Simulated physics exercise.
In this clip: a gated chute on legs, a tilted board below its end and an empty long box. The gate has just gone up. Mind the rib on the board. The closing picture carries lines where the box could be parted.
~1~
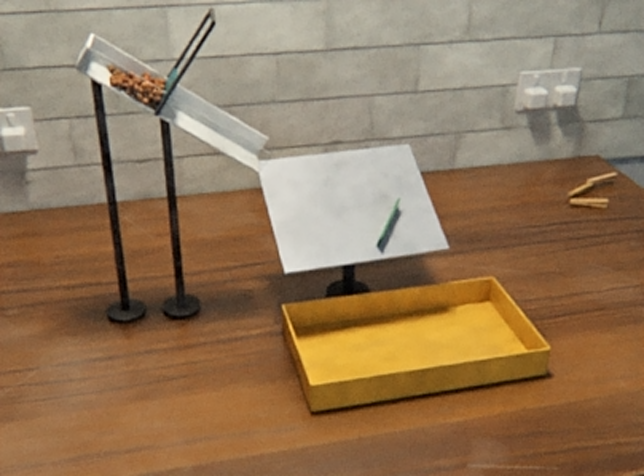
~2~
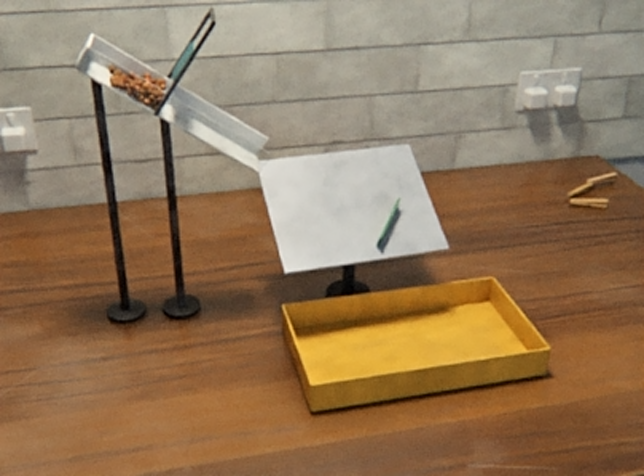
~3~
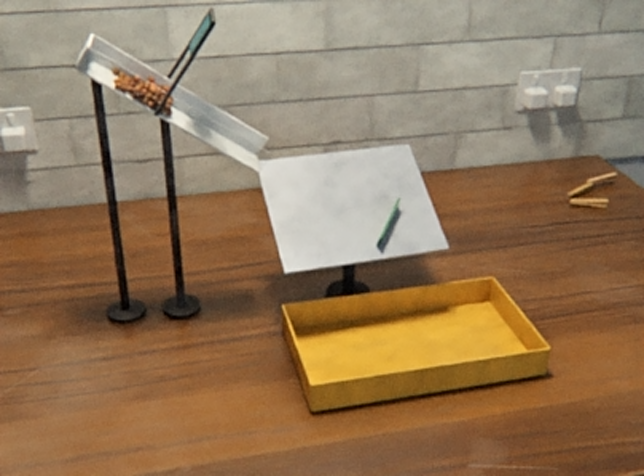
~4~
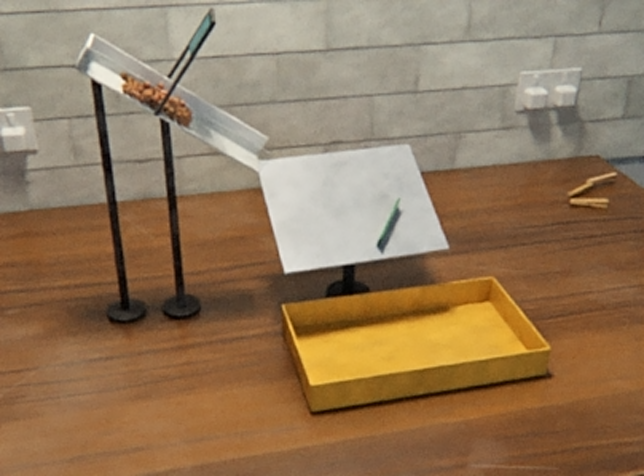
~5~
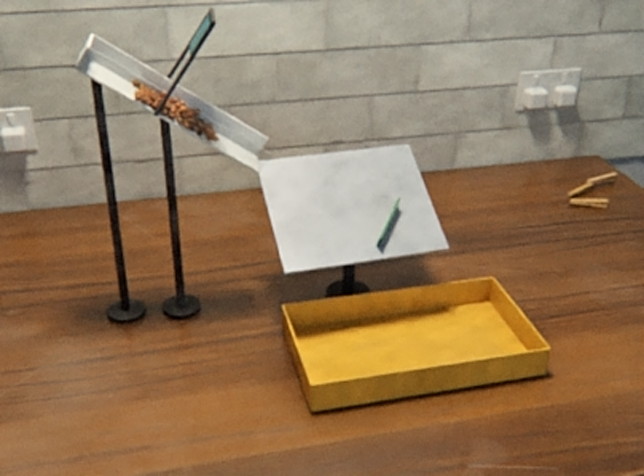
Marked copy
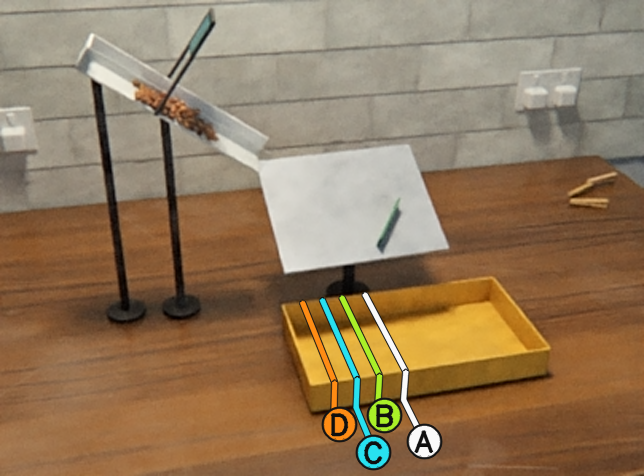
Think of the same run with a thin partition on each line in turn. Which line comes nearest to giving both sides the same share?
The best line is A.
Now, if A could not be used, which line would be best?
Here it is line B.
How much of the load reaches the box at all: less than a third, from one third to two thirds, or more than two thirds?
It is more than two thirds.
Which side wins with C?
More lands on the right.
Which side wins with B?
Right.
On the marked copy, line A crosses the front rim at (405, 370); line B crosses the front rim at (379, 374); line C crosses the front rim at (356, 378); line D crosses the front rim at (334, 381).
With A, of what is caught, roughly half on the left of the divider, roughly half on the right.
With B, of what is caught, about a tenth on the left of the divider, the larger part on the right.
With C, of what is caught, just a few on the left of the divider, almost all on the right.
With D, of what is caught, not one piece on the left of the divider, every piece on the right.
